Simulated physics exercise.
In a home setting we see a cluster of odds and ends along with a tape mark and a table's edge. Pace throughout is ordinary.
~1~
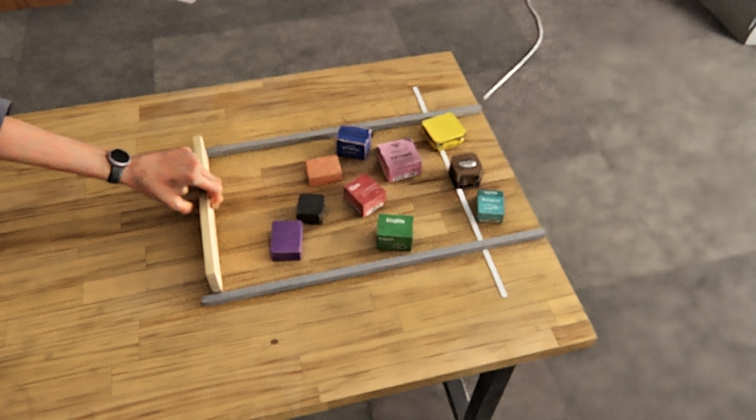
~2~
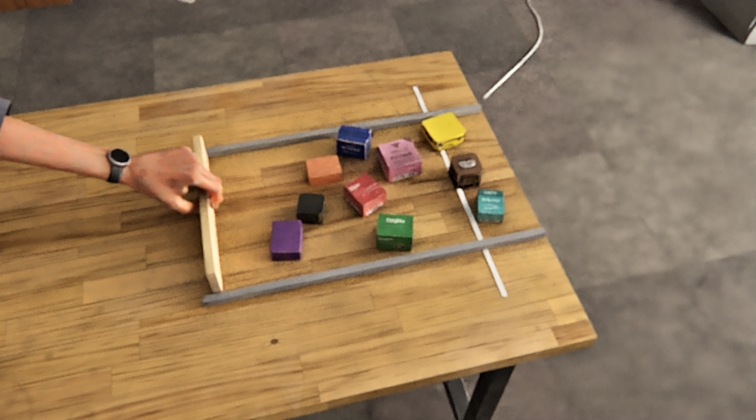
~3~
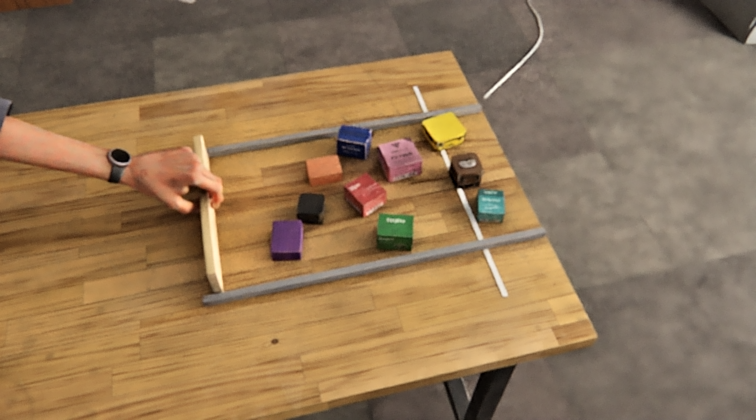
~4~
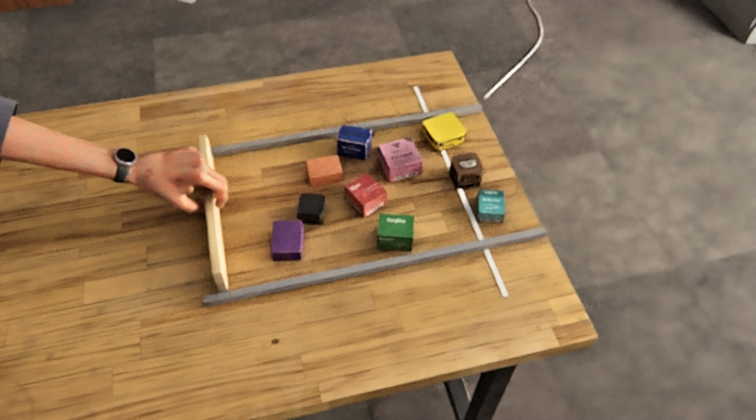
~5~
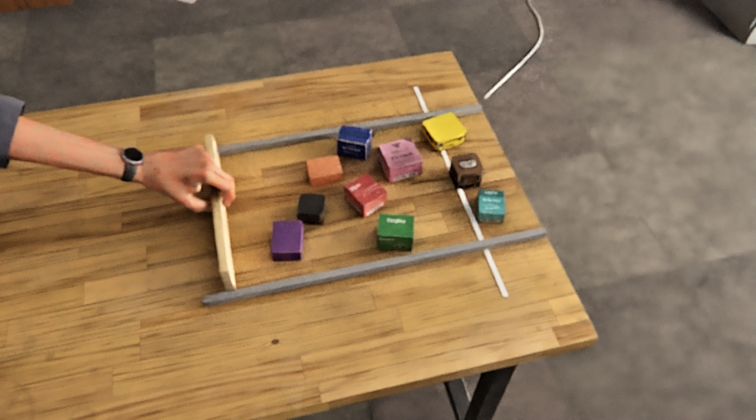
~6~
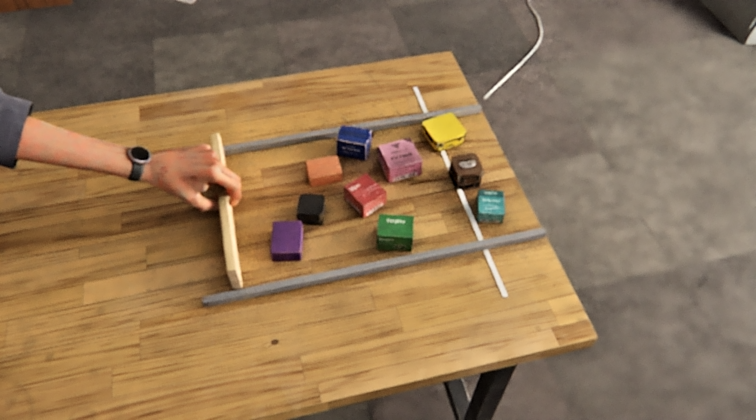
On a wooden table, a hand wearing a watch sliding a board slightly right between grey rails toward scattered, motionless coloured boxes.
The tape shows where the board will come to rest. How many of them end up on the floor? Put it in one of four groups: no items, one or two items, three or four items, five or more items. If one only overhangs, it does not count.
The sweep knocks one or a pair off.
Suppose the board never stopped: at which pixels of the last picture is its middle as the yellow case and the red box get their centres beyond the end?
For the yellow case, about (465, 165); for the red box, about (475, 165).
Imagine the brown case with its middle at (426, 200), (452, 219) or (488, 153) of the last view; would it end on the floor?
Place by place, it holds its place, goes down, goes down.
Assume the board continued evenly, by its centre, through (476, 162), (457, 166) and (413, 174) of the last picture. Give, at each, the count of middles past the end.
6, 2 and 0.
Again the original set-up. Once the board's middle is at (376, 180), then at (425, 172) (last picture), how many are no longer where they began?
Counts: 7 and 10.
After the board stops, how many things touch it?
The number is 4.
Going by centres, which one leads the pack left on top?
Foremost: The turquoise box.
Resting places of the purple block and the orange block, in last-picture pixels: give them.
One is at about (481, 202), the other at about (459, 148).
Soon after, none off yet; turquoise box at rest near (490, 206); brown case at rest near (466, 171); yellow case at rest near (444, 133).
Then, none off yet; turquoise box at rest near (490, 206); brown case at rest near (469, 171); yellow case moving near (449, 130).
At rest, the number that fall off is one or two; fallen, brown case.
